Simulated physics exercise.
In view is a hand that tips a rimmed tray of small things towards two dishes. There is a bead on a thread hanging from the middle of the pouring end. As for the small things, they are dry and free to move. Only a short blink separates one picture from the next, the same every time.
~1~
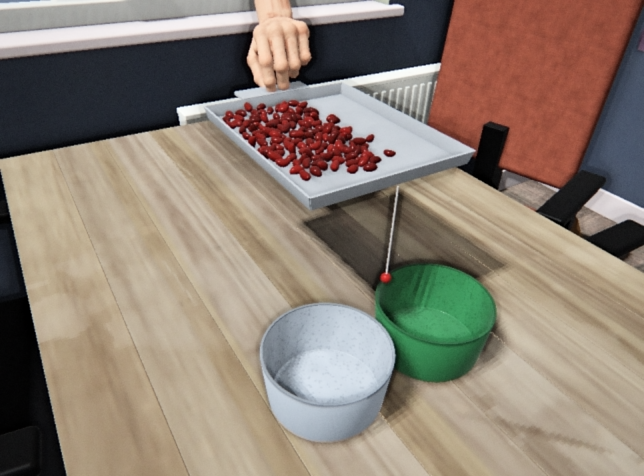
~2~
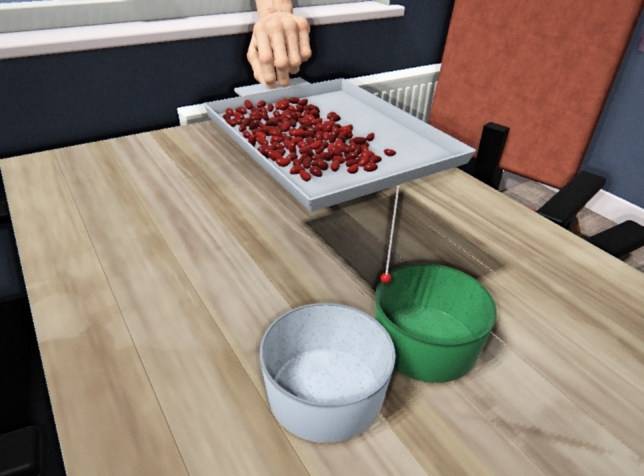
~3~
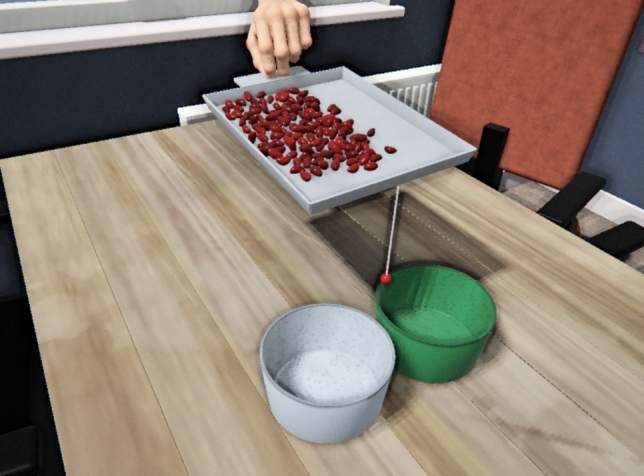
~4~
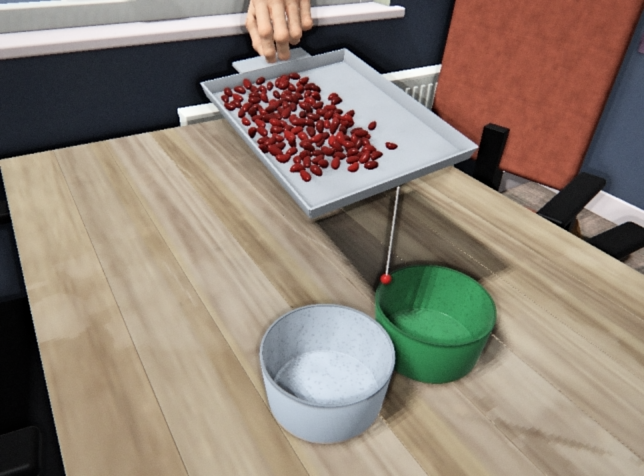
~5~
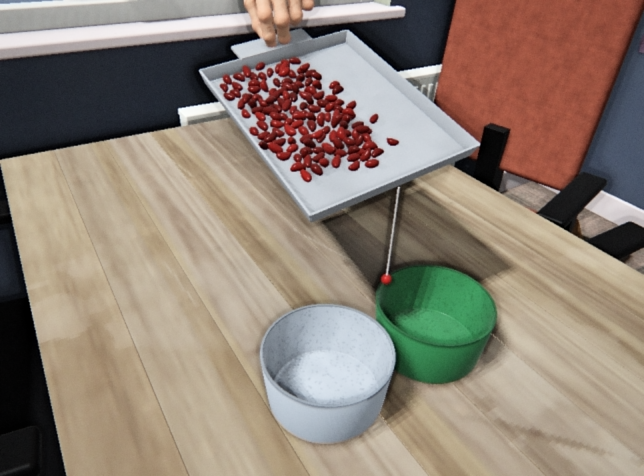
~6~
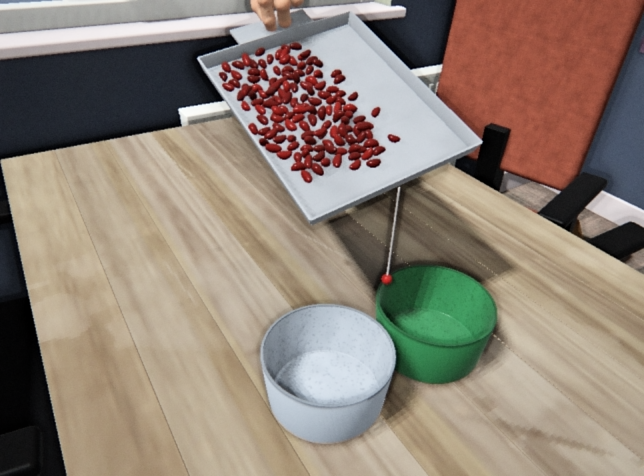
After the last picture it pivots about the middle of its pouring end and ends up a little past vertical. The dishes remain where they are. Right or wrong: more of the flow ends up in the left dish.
Right.
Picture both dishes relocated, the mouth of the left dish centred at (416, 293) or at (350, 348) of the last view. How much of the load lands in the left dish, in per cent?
You'd get 10 in a hundred the first time and 80 in a hundred the second.
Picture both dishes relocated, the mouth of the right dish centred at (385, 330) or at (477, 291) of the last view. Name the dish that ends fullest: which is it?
The dish to the right, then the dish to the left.
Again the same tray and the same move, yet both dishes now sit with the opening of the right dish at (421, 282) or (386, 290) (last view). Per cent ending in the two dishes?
First case 90 in a hundred, second case 80 in a hundred.
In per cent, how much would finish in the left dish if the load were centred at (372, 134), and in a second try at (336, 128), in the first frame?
The first gives 70 %, the second 80 %.
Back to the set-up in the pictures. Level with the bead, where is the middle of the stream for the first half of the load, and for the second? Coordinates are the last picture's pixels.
Half one: (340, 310), half two: (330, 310).
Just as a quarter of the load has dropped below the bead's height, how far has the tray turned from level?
110°, roughly.
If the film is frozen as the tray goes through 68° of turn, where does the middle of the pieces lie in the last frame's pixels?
In the last view, the load is centred near (317, 142).
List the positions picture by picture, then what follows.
Corners of the pouring end at (311, 195) and (469, 150), level; middle of the load at (303, 136), kidney beans; left dish at (364, 415); right dish at (473, 356); bead on its thread at (386, 278), in the first frame.
Corners of the pouring end at (311, 196) and (470, 149), level; middle of the load at (304, 134), in the second frame.
Corners of the pouring end at (311, 200) and (471, 148), tipped barely, lowest at the left corner; middle of the load at (304, 129), in the third frame.
Corners of the pouring end at (311, 205) and (472, 146), tipped a little, lowest at the left corner; middle of the load at (304, 121), in the fourth frame.
Corners of the pouring end at (312, 210) and (474, 143), tipped clearly, lowest at the left corner; middle of the load at (305, 114), in the fifth frame.
Corners of the pouring end at (312, 215) and (477, 141), tipped clearly, lowest at the left corner; middle of the load at (299, 109); left dish at (365, 416); right dish at (474, 357), in the sixth frame.
Soon, tray tipped steeply; nearly all on the tray; a stray few in the left dish; a stray few in the air.
A while on, tray tipped past a quarter turn; about a third on the tray; a small part in the left dish; a stray few in the right dish; a stray few outside both; about half in the air.
Towards the end, tray tipped past a quarter turn; most in the left dish; a small part in the right dish; a small part outside both; a stray few in the air.
Finally, tray tipped past a quarter turn; most in the left dish; a small part in the right dish; a small part outside both; a stray few in the air.
